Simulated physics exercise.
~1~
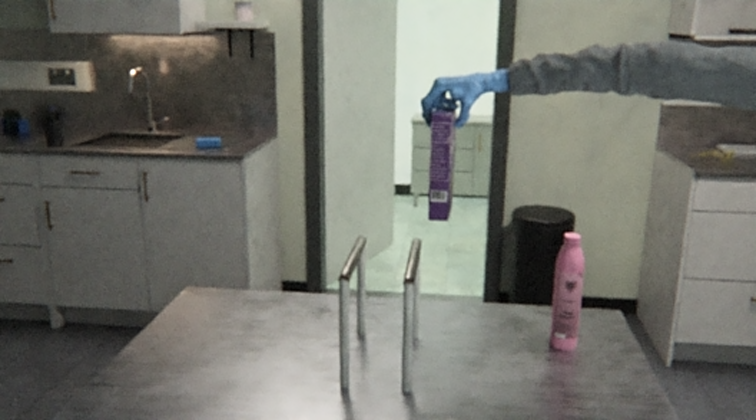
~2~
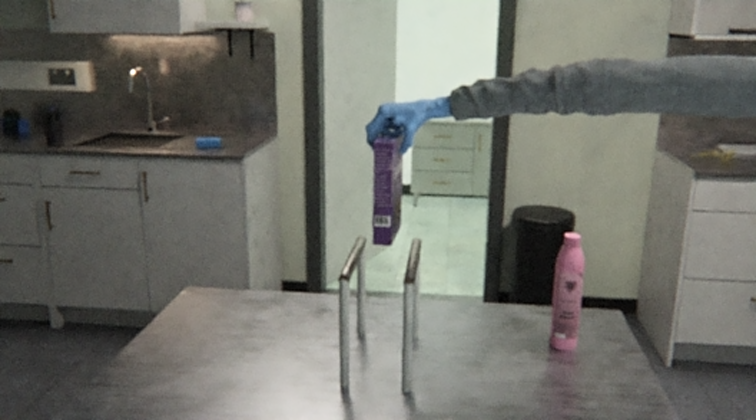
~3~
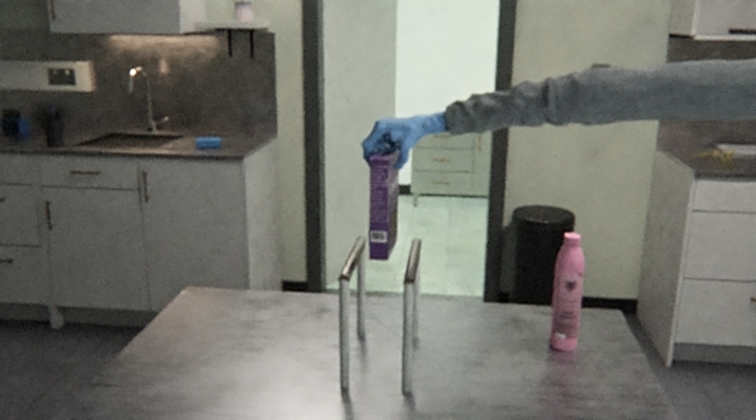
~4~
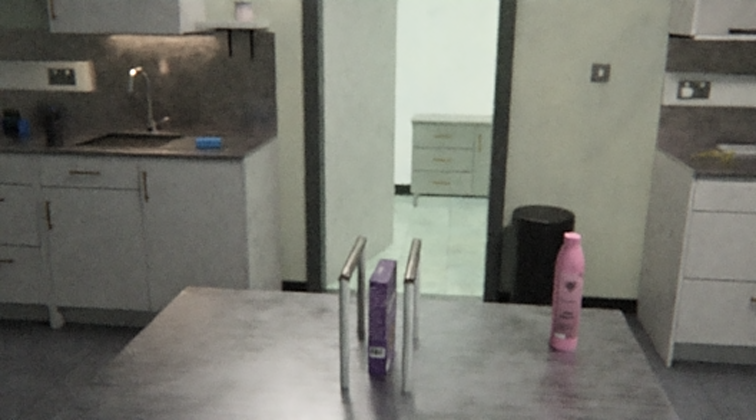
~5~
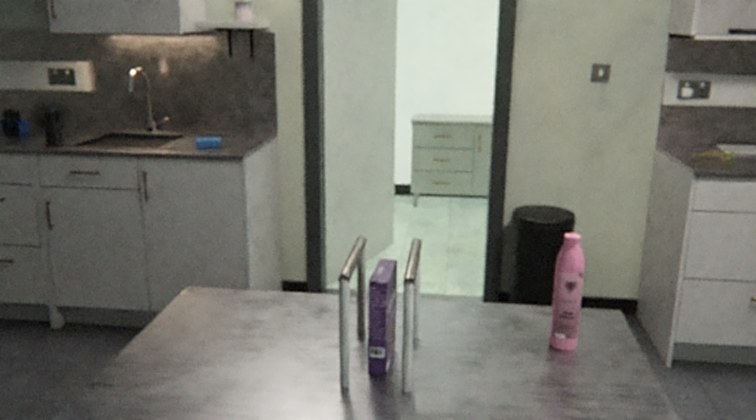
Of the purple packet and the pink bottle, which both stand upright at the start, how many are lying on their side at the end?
None of them are. The purple packet stands upright between the metal rails and the pink bottle still stands to the right.
